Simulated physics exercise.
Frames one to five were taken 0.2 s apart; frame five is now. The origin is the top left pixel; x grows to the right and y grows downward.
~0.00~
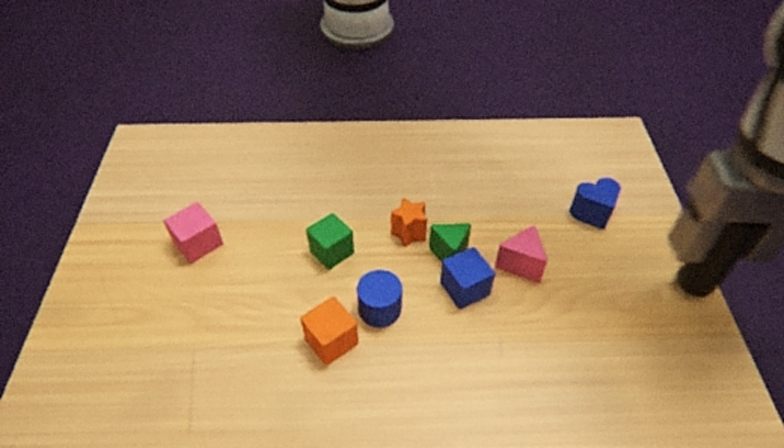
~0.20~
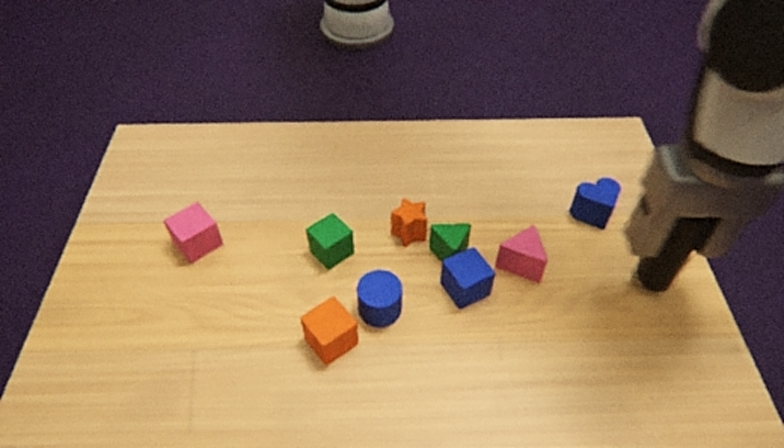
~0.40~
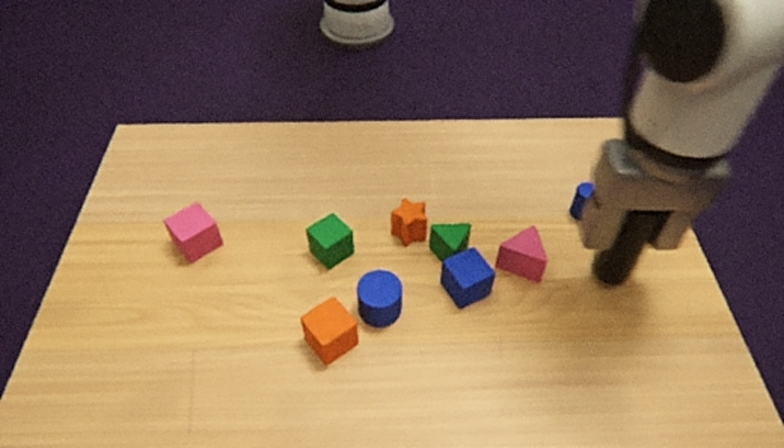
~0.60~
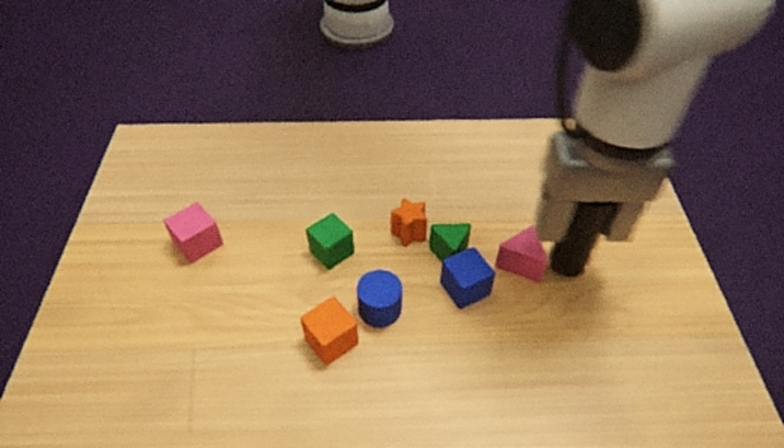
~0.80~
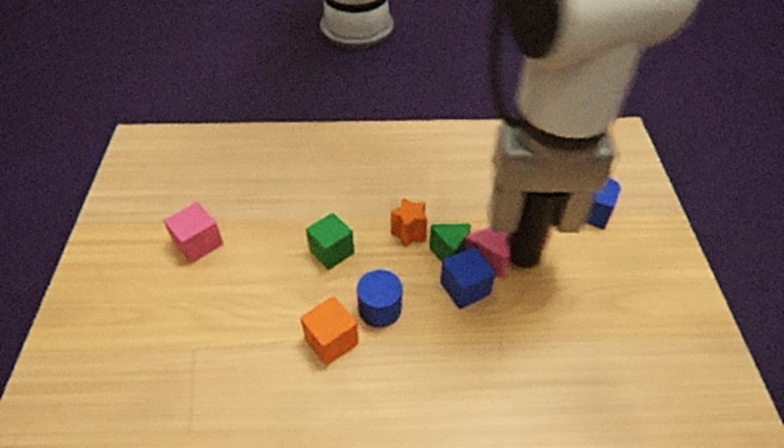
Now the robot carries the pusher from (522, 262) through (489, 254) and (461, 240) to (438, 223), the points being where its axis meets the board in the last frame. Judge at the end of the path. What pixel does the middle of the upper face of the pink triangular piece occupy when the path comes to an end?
I expect it at (439, 236).
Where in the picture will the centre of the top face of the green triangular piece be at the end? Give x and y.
Roughly at (410, 231).
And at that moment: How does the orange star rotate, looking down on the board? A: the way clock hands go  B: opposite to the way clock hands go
A (the way clock hands go)
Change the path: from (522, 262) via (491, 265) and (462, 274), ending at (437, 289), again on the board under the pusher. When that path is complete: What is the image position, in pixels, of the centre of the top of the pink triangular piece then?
Just about (408, 254).
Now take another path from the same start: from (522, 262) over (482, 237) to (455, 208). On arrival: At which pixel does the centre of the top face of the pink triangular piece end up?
The middle of the upper face of the pink triangular piece will lie at about (463, 233) in the picture.
On the path given first. Halfway along, pusher at (476, 239); orange star at (406, 209), turned 20° clockwise; green triangular piece at (416, 231); blue square piece at (466, 268), turned 15° anticlockwise; pink triangular piece at (447, 234), turned 30° anticlockwise.
At the end, pusher at (439, 214); orange star at (405, 209), turned 20° clockwise; green triangular piece at (410, 231); blue square piece at (466, 268), turned 15° anticlockwise; pink triangular piece at (439, 236), turned 40° anticlockwise.
